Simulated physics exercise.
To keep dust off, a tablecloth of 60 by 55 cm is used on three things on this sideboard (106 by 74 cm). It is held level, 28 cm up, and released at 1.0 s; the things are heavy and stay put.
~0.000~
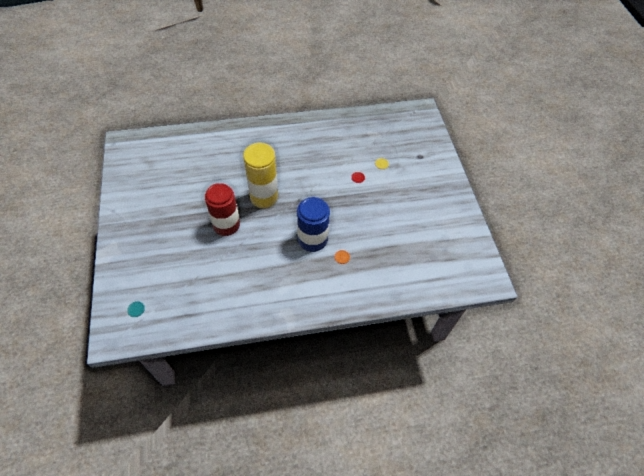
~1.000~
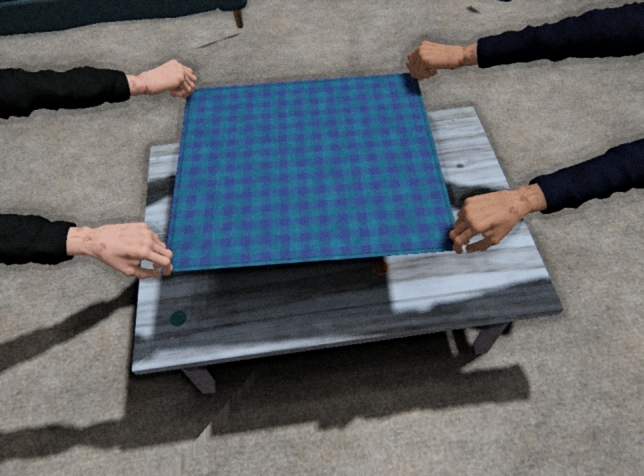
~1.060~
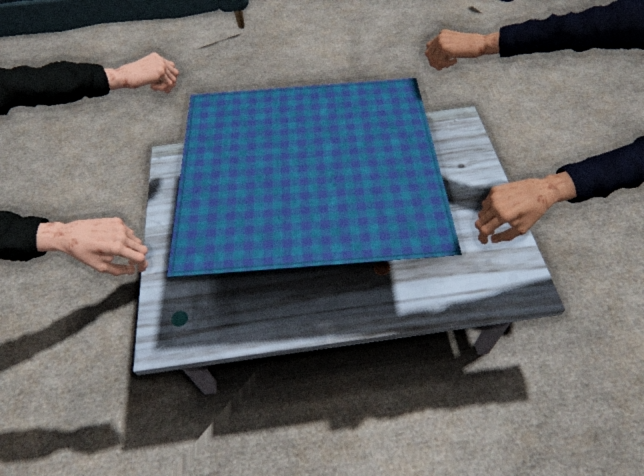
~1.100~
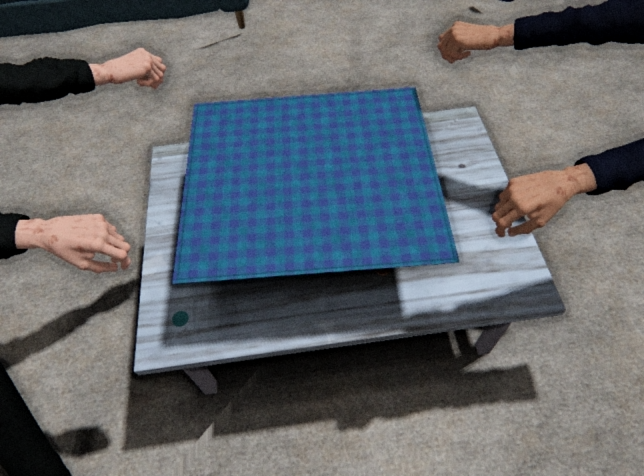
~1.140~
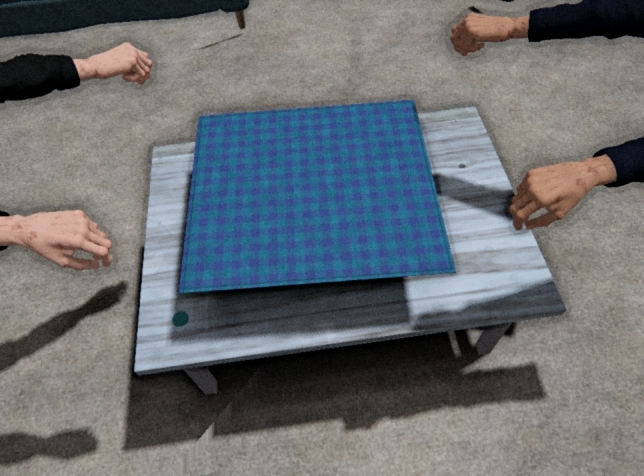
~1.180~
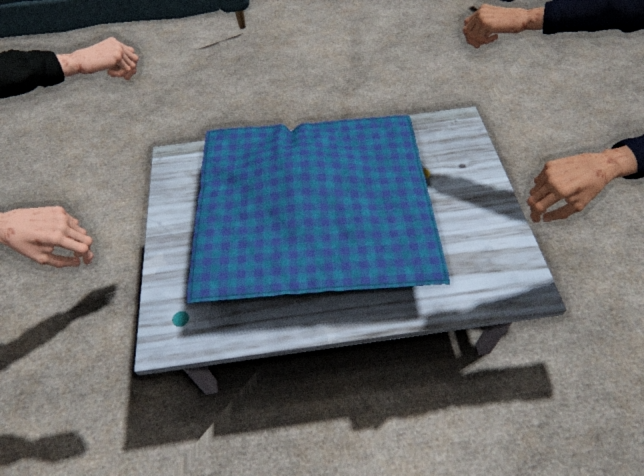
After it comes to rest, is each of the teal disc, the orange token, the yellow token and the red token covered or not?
Result: Teal disc still shows, orange token ends under the cloth, yellow token remains in the open, red token still shows.
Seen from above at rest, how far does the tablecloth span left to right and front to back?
Some 54 cm across and 50 cm deep.
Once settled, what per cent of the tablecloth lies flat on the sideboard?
About 20 per cent.
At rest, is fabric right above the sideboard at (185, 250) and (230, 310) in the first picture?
In turn: Under it, free.
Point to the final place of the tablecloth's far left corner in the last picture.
Near (253, 173).
By 1.4 s, 20 % of it is down, spanning 52 by 48 cm, above orange token.
By 1.5 s, 20 % of it is down, spanning 54 by 50 cm, above orange token.
By 1.7 s, 20 % of it is down, spanning 54 by 50 cm, above orange token.
By 1.9 s, 20 % of it is down, spanning 54 by 50 cm, above orange token.
By 2.7 s, 20 % of it is down, spanning 55 by 50 cm, above orange token.
